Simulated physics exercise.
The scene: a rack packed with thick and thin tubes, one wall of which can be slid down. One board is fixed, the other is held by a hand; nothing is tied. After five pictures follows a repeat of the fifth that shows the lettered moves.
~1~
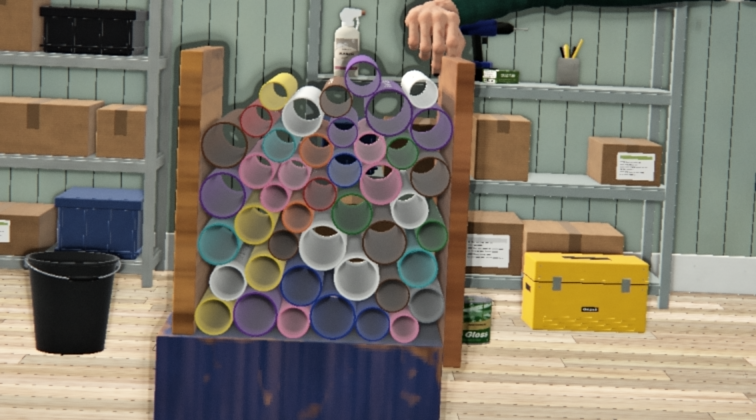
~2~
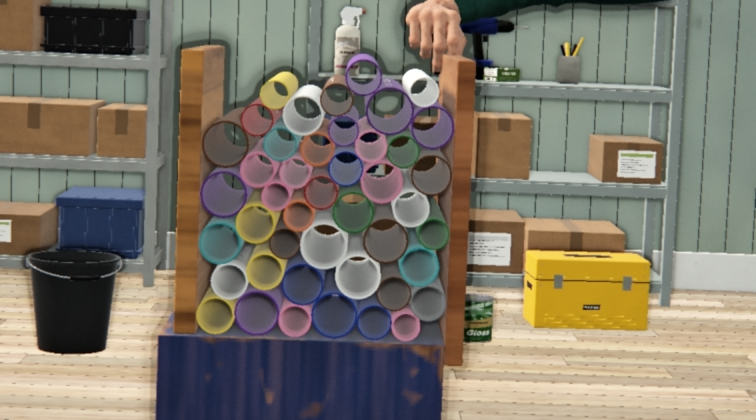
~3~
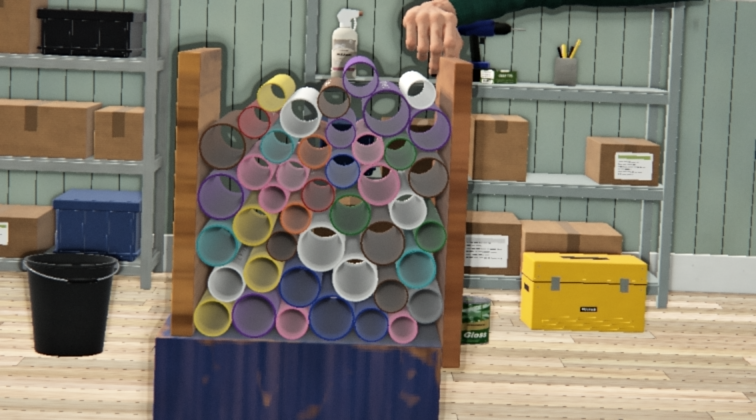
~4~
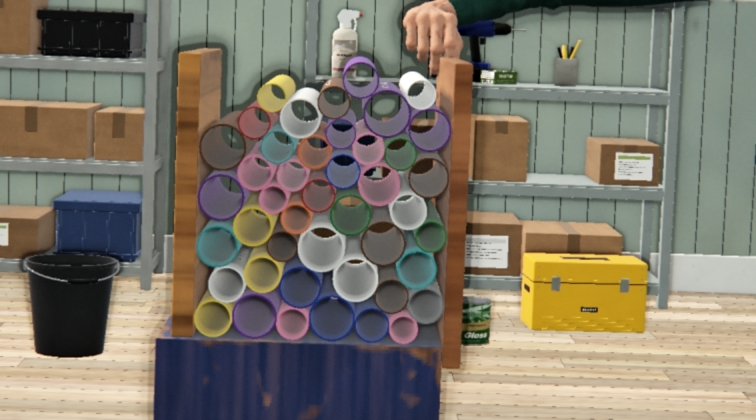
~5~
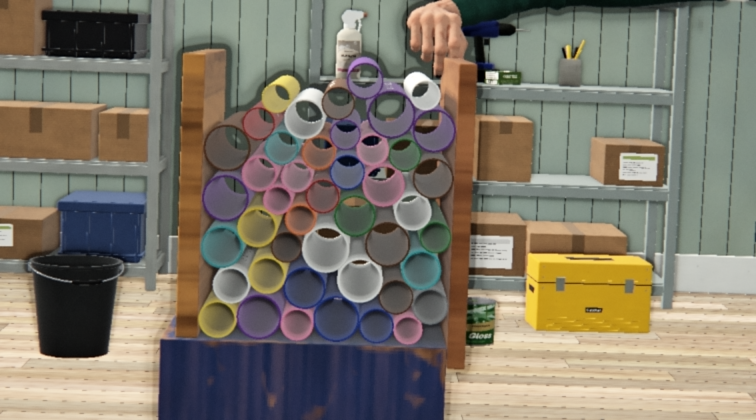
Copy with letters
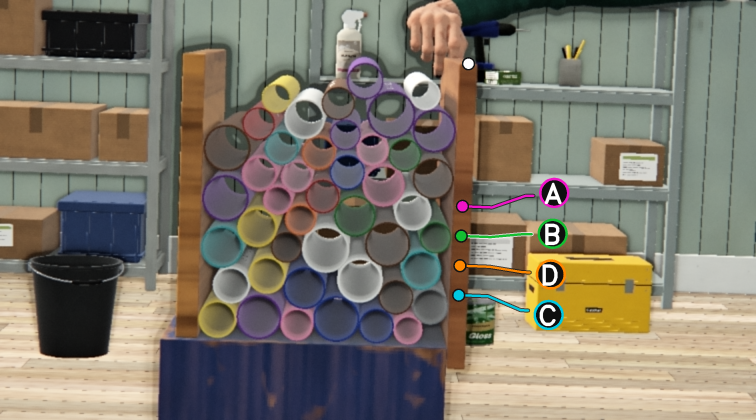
Colorful tubes sit stacked between two wooden boards, barely shifting, while a hand grips the right board.
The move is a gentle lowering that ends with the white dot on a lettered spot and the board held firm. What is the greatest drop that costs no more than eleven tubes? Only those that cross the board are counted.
Down to B.
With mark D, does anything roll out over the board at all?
Yes, at D.
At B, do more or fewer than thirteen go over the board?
Fewer than thirteen.
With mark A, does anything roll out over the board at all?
Yes.
On the marked copy, A at (462, 206); B at (461, 236); C at (459, 295); D at (460, 266); the white dot at (468, 64).
With B. Early on, top of the board (455, 142).
Further on, top of the board (451, 232).
At the end, top of the board (451, 234), about seven out over the board.
As for the rest, A three out over the board; C more than eleven out over the board; D more than eleven out over the board.
